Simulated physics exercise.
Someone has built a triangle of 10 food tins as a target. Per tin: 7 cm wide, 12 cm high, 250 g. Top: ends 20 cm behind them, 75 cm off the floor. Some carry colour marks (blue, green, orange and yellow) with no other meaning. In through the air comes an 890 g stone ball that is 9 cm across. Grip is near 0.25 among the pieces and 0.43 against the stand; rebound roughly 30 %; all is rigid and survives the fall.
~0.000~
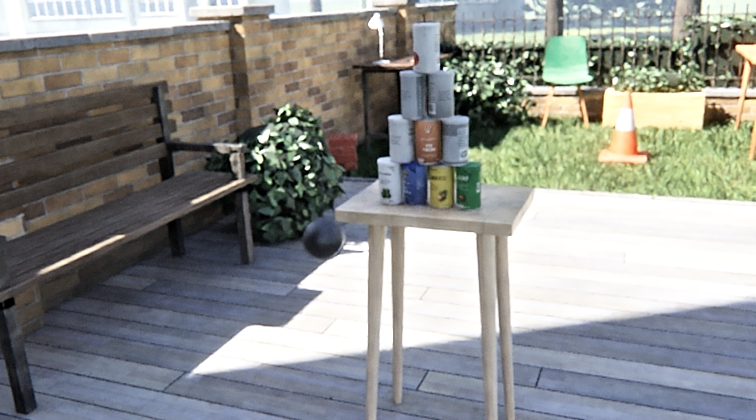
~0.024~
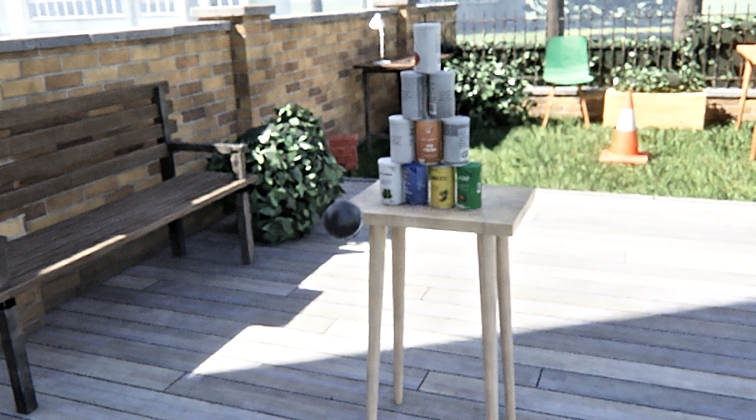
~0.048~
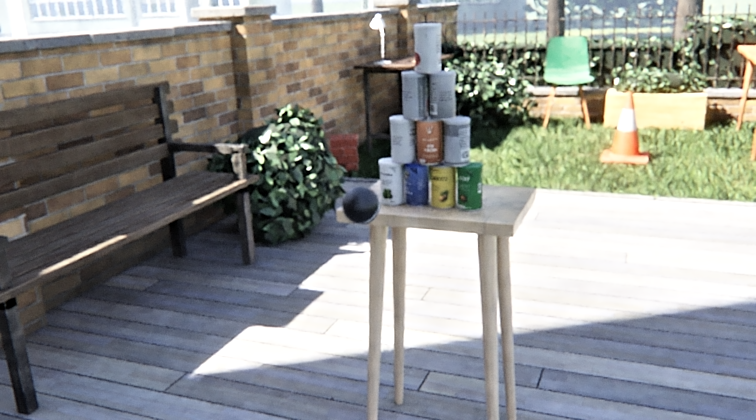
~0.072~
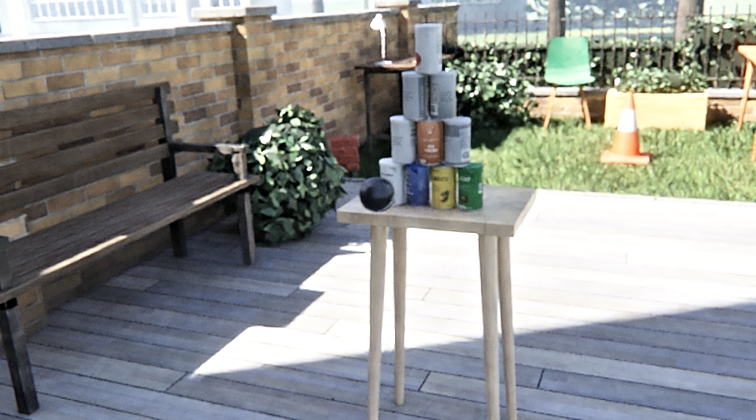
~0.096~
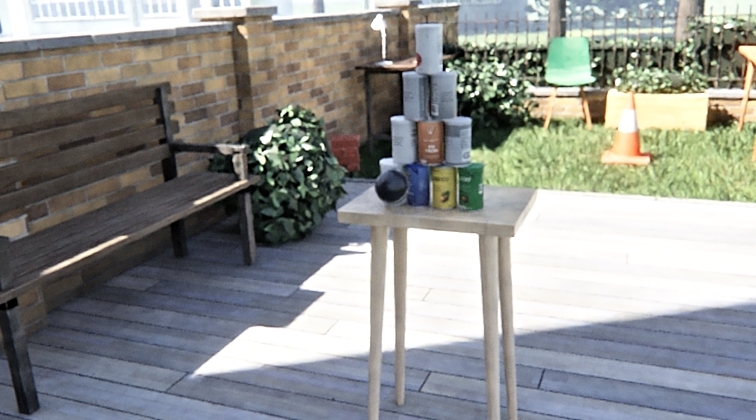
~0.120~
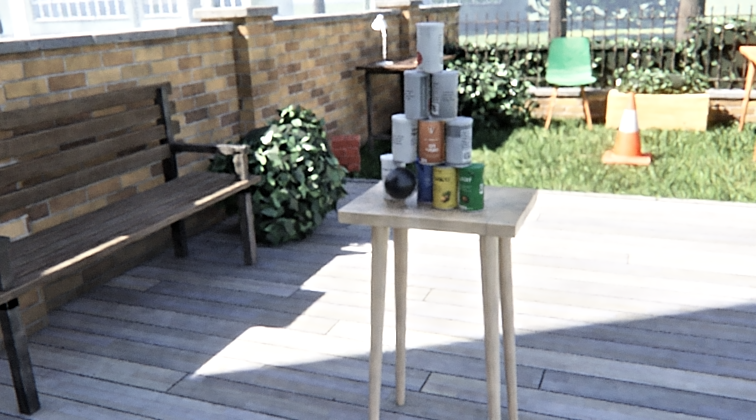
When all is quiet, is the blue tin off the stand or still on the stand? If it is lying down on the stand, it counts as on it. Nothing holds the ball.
As it turns out, the tin does not stay up.
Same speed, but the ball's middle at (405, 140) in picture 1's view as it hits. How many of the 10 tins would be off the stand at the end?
That would give 3.
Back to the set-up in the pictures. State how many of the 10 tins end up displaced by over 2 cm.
Count: 7.
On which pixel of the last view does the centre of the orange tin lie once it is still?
End point in last frame: Roughly (425, 186).
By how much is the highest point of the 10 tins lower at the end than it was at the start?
I make it close to 24 cm.
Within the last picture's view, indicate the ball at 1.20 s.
You'll find it near (488, 255).
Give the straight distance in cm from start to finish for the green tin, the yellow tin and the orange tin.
Net displacement, roughly: Green ~ 0 cm, yellow ~ 0 cm, orange ~ 15 cm.
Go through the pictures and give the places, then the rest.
In the first picture (places mark the middle of the side facing us), ball (324, 240) 42 cm from contact, 4.0 m/s; blue tin (421, 185); orange tin (429, 142); green tin (476, 188); nothing disturbed.
In the second picture, ball (344, 220) 32 cm from contact, 4.0 m/s; blue tin (422, 185).
In the third picture, ball (361, 206) 23 cm from contact, 4.0 m/s; blue tin (422, 186).
In the fourth picture, ball (377, 195) 13 cm from contact, 4.0 m/s; blue tin (423, 186).
In the fifth picture, ball (392, 187) 36 mm from contact, 4.0 m/s; blue tin (424, 186).
In the sixth picture, ball (401, 184) after contact, 2.2 m/s; blue tin (430, 183) shifted 40 mm; orange tin (432, 143); yellow tin (443, 188); 2 disturbed, none off the stand.
After 0.64 s, ball still moving; 2 of the 10 tins off the stand; blue tin leaning 61°, 70 cm lower; orange tin leaning 24°.
After 1.20 s, ball still moving; 5 of the 10 tins off the stand; blue tin on its side; orange tin on its side.
By the end (1.7 s), ball rolling away; 6 of the 10 tins off the stand; blue tin on its side; orange tin on its side; yellow tin unmoved. As the last picture would show them, middles, blue tin near (695, 367), orange tin near (425, 185).
